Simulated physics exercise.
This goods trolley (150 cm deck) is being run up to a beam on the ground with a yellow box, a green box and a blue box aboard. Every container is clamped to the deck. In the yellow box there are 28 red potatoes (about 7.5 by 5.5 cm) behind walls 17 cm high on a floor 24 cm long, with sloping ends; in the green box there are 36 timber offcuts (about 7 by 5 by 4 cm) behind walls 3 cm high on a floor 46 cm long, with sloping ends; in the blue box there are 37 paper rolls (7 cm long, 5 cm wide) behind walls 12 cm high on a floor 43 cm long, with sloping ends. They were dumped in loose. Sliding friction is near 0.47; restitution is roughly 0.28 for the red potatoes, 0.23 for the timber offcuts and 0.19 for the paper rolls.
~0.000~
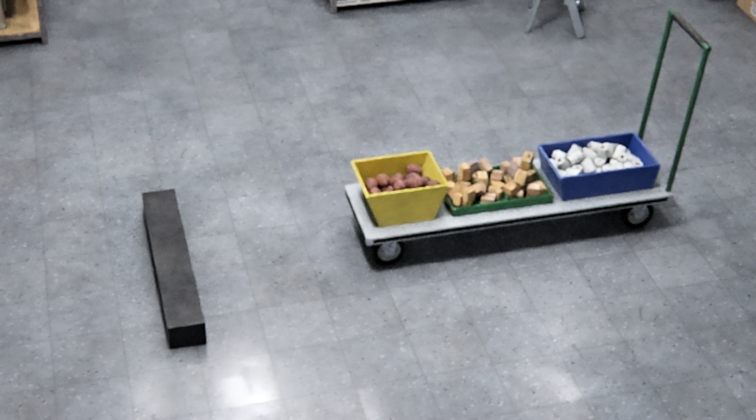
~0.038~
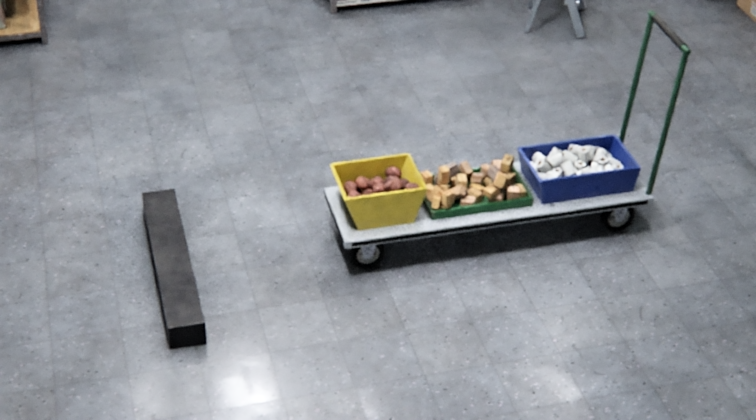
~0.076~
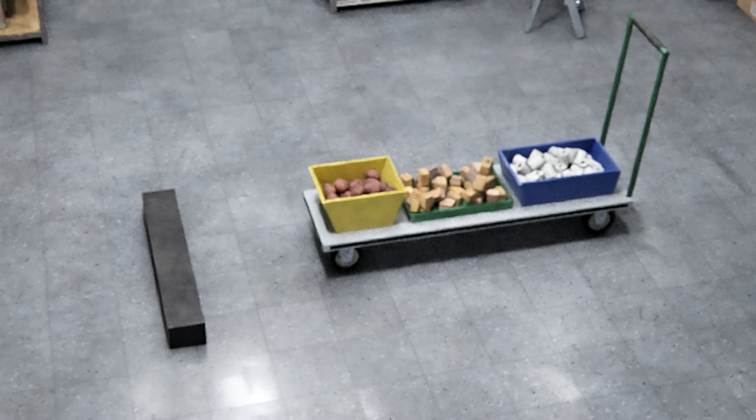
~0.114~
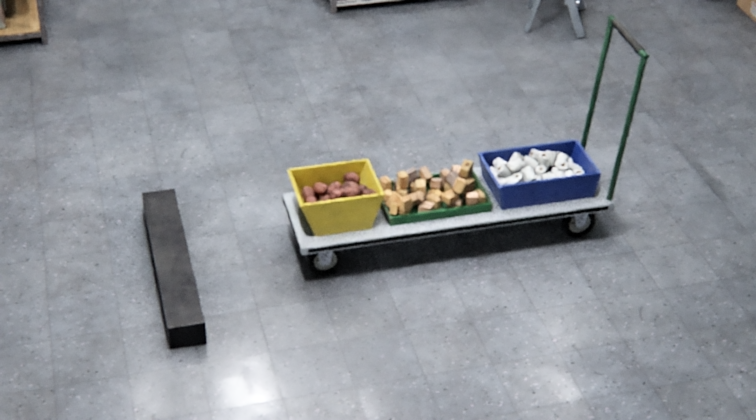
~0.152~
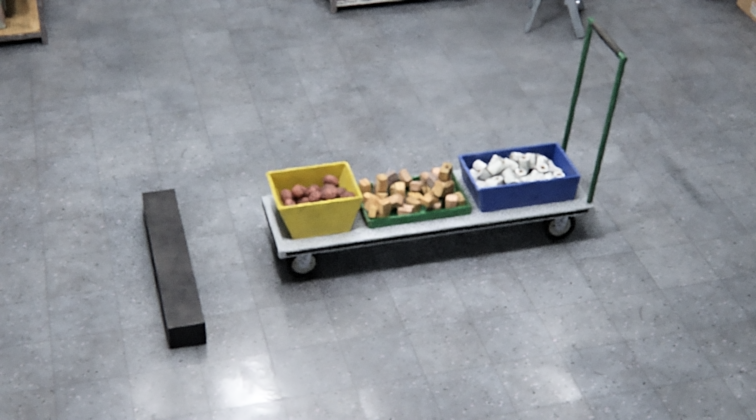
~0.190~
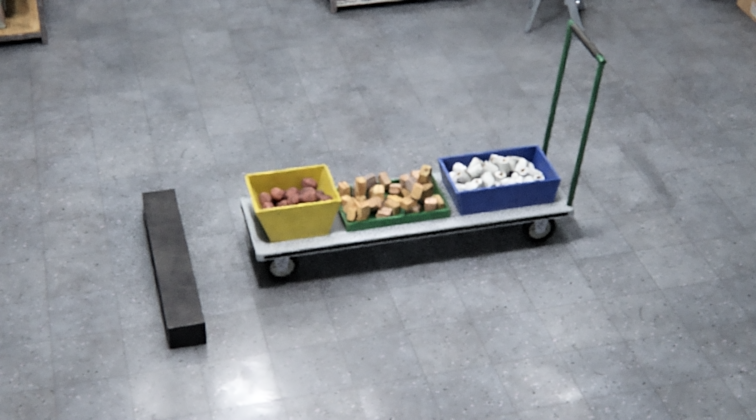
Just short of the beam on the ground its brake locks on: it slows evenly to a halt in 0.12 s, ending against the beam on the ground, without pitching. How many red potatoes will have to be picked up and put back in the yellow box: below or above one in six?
Fewer than one in six of the red potatoes leave the yellow box.
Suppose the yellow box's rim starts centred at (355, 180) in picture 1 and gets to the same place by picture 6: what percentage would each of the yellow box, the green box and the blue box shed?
Then yellow box 0, green box 10, blue box 0 per cent.
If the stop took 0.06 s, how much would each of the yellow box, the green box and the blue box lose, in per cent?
In that case yellow box 0, green box 40, blue box 0 per cent.
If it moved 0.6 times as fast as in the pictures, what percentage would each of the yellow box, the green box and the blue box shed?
In that case yellow box 0, green box 10, blue box 0 per cent.
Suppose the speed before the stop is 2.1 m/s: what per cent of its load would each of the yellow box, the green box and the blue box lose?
In that case yellow box 0, green box 20, blue box 0 per cent.
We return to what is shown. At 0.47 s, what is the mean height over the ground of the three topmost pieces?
About 42 cm.
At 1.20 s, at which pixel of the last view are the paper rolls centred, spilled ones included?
At about (418, 191).
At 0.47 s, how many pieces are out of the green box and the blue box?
Out by then, roughly: Green box 5, blue box 0.
After 0.25 s, braking starts.
After 0.35 s, 0 of 28 out of the yellow box, 0 of 36 out of the green box and 0 of 37 out of the blue box.
After 0.47 s, 0 of 28 out of the yellow box, 5 of 36 out of the green box and 0 of 37 out of the blue box.
After 0.70 s, 0 of 28 out of the yellow box, 11 of 36 out of the green box and 0 of 37 out of the blue box.
When it is over (at 1.20 s), 0 of 28 out of the yellow box, 12 of 36 out of the green box and 0 of 37 out of the blue box. Asked share, 0 of 28, 0 per cent.
